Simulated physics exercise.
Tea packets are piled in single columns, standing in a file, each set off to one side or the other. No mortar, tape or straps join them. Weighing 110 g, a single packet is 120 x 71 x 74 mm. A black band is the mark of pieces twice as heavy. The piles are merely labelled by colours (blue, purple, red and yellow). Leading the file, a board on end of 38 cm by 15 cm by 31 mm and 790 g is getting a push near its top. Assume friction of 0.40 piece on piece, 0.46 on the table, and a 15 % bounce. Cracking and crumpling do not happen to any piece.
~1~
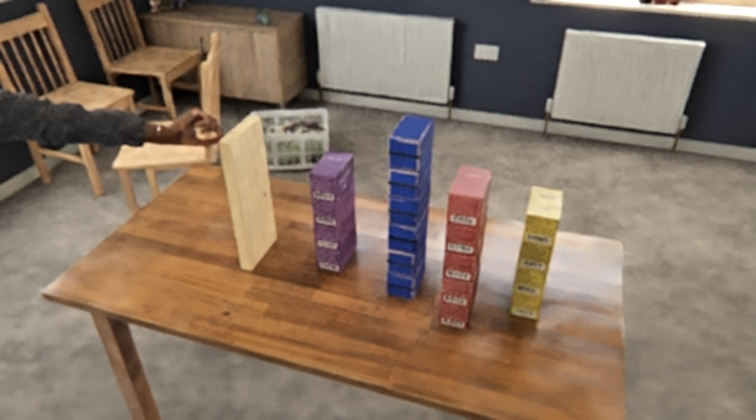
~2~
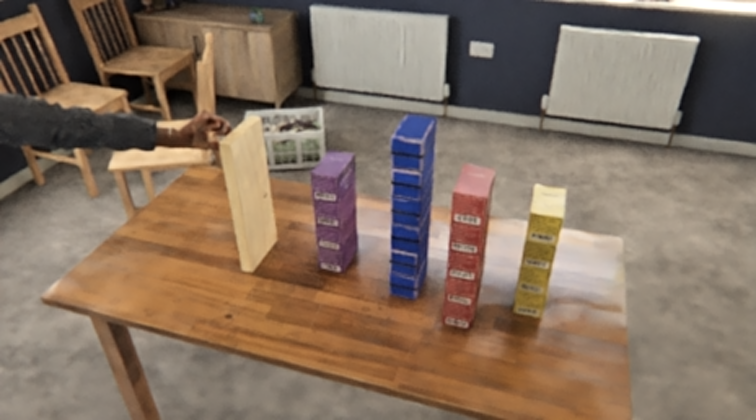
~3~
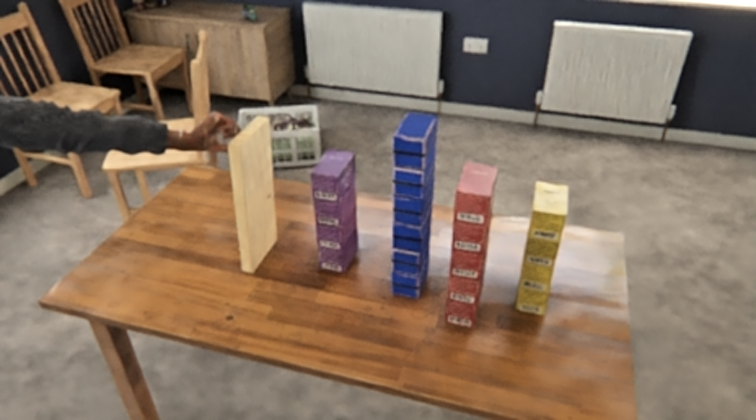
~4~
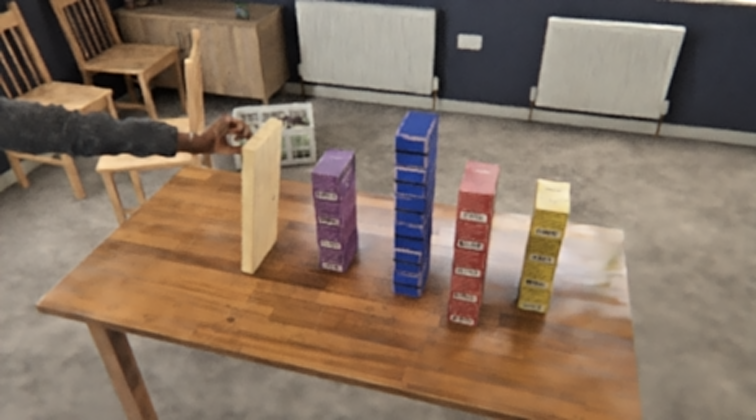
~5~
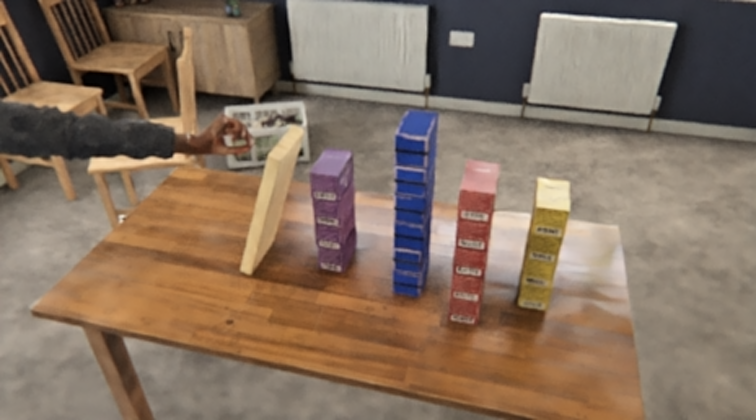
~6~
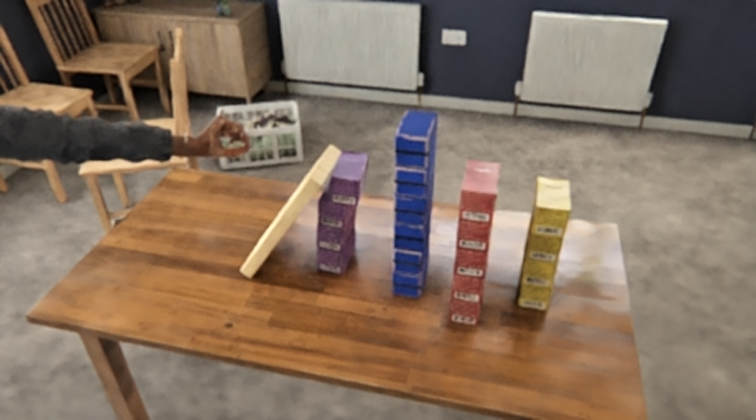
A hand pushes a wooden board, which tilts right and leans against the purple stack.
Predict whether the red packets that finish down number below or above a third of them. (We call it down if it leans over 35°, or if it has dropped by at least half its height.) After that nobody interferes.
Above a third.
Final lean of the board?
70°, roughly.
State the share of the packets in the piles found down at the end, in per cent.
Roughly 100 per cent of them.
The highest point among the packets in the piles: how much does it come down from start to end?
Drop: Around 22 cm.
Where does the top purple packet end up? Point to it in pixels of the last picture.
About (403, 206).
Then, 0.67 s past the last view, board 64° from upright; none of the 5 red packets down (4 of 19 in all colours); top red packet 18° from how it stood; top purple packet 31° from how it stood, 6 cm lower.
Then, 1.01 s past the last view, board 72° from upright; 5 of the 5 red packets down (19 of 19 in all colours); top red packet 72° from how it stood, 23 cm lower; top blue packet on its side.
Then, 1.41 s past the last view, board 72° from upright; 5 of the 5 red packets down (19 of 19 in all colours); top red packet on its side; top blue packet 48° from how it stood, 94 cm lower.
In the end, board 72° from upright; 5 of the 5 red packets down (19 of 19 in all colours); top red packet on its side; top yellow packet on its side. That is 100 per cent.
